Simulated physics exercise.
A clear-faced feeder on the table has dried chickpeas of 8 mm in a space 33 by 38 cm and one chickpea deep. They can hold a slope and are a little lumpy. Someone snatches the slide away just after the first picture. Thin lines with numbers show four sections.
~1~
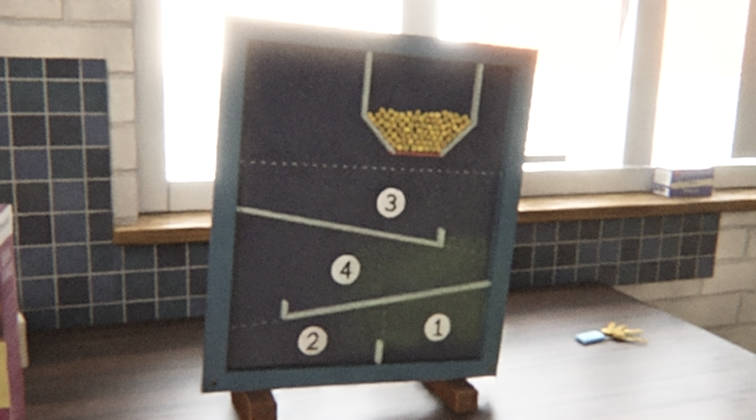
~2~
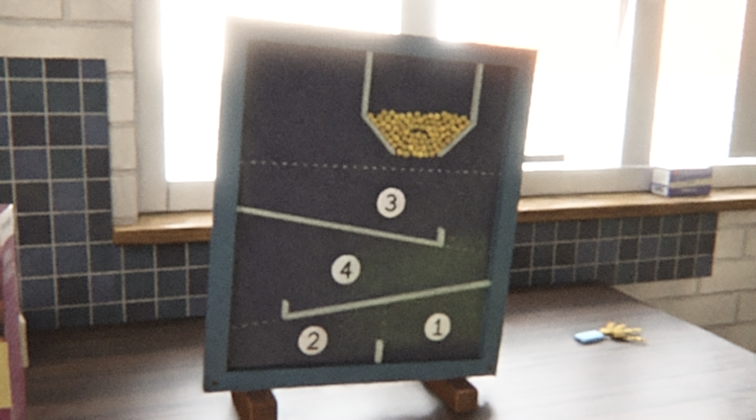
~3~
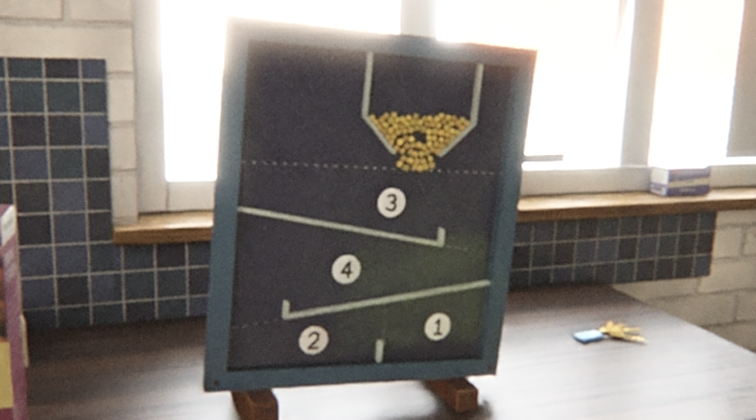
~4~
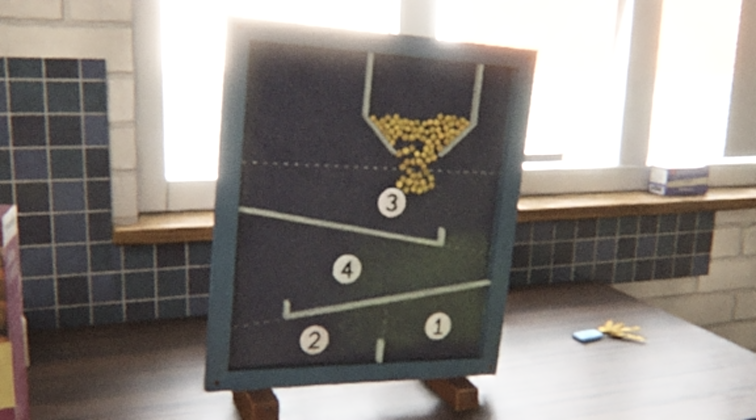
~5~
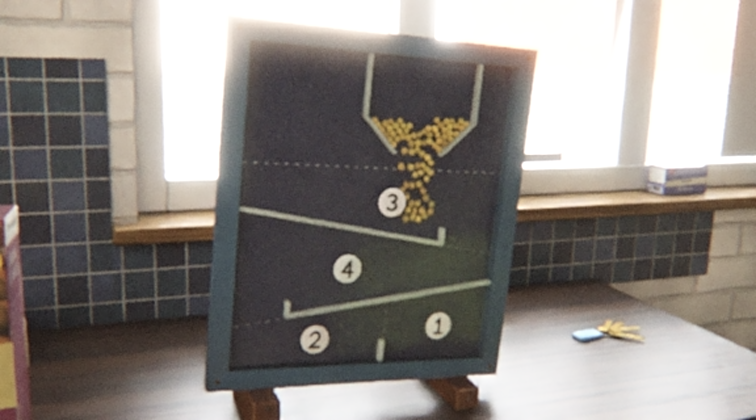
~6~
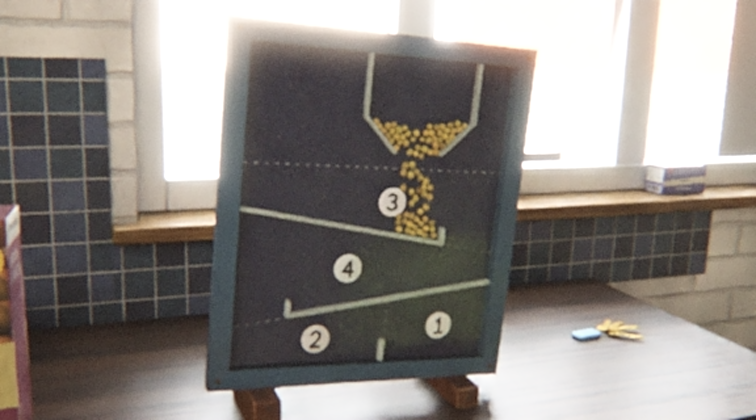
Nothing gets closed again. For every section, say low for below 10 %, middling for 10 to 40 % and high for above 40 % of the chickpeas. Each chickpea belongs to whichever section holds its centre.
Section 1: Low; section 2: Low; section 3: High; section 4: Middling.
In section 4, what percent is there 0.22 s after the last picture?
Around 5 per cent.
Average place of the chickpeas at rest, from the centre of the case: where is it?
Some 5 cm right and 3 cm below.
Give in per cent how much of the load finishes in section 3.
Estimated share there: Roughly 75 per cent.
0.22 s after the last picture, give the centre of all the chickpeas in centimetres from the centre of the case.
The middle sits around 5 cm right and 1 cm below.
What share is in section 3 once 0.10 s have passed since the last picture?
I'd say close to 80 in a hundred.
Then, 0.10 s after the last picture, the chickpeas' middle is 5 cm right of and 1 cm above the centre; no. 3, 80 %.
Then, 0.22 s after the last picture, the chickpeas' middle is 5 cm right of and 1 cm below the centre; no. 3, 95 %, no. 4, 5 %.
Then, 0.45 s after the last picture, the chickpeas' middle is 6 cm right of and 3 cm below the centre; no. 3, 75 %, no. 4, 25 %.
At rest 1.4 s after the last picture, no. 1, 0 %, no. 2, 0 %, no. 3, 75 %, no. 4, 25 %.
